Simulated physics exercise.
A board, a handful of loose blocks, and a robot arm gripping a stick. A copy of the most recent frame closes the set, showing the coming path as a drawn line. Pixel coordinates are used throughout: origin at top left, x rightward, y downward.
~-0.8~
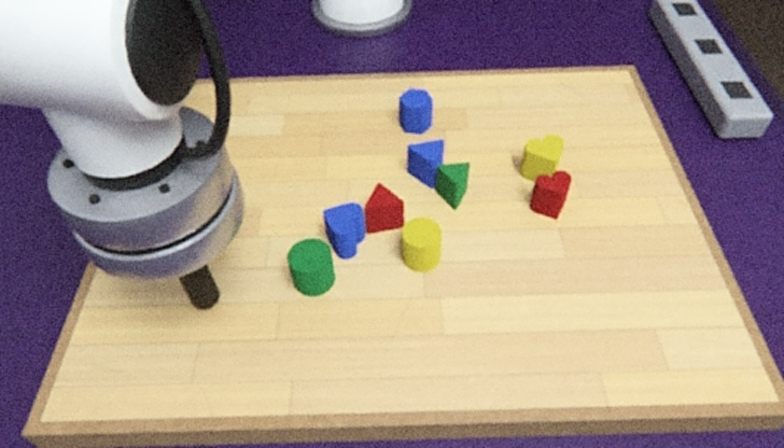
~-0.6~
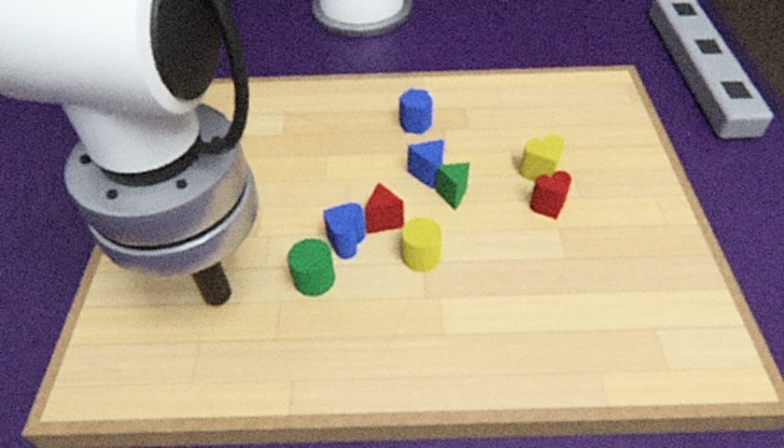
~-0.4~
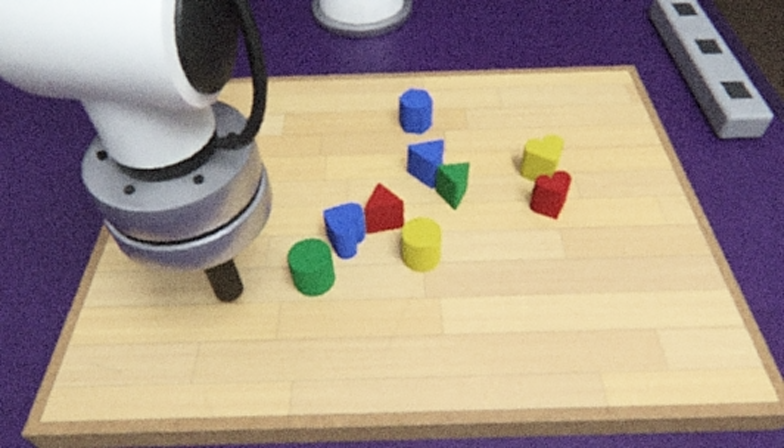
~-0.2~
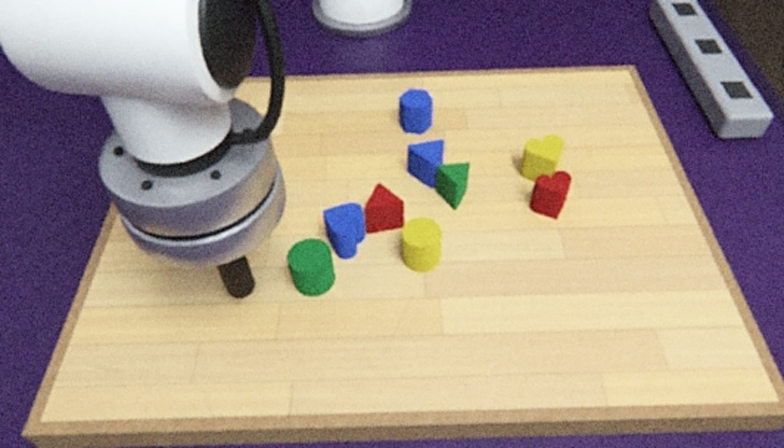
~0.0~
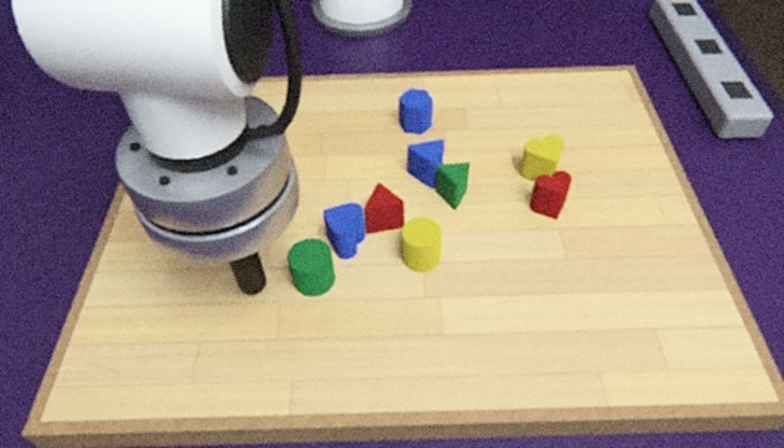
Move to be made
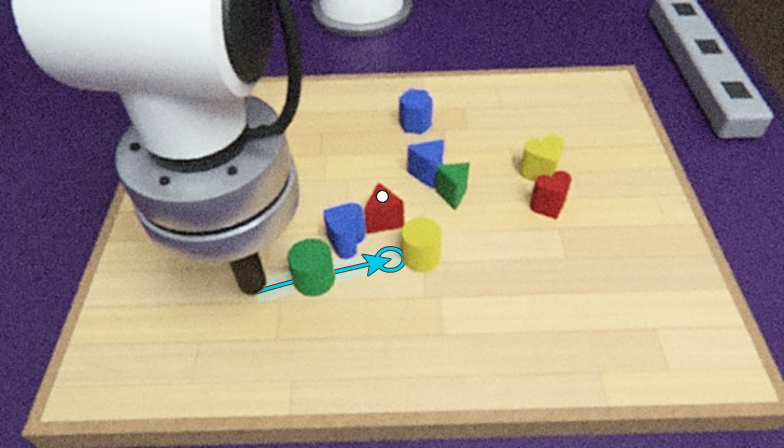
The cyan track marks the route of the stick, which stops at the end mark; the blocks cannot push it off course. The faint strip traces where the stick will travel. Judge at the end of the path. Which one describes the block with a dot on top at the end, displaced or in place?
Same place.
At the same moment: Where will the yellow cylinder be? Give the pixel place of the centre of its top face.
Around pixel (447, 230).
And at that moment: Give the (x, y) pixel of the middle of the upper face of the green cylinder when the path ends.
Just about (417, 252).
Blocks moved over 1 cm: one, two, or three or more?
It's going to be two.
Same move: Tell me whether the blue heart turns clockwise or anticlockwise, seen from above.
Spin direction: Counter-clockwise.
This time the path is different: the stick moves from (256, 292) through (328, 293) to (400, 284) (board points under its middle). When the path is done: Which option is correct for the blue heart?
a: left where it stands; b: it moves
b.
Drawn move, from (256, 292) to (390, 259); the dot is on the red triangle.
On the path given first. One third of the way, stick at (300, 272); green cylinder at (333, 250).
Two thirds of the way, stick at (346, 261); green cylinder at (379, 247); blue heart at (347, 214), turned 20° anticlockwise.
At the end, stick at (390, 251); green cylinder at (417, 252); blue heart at (348, 213), turned 20° anticlockwise; red triangle still; yellow cylinder at (447, 230).
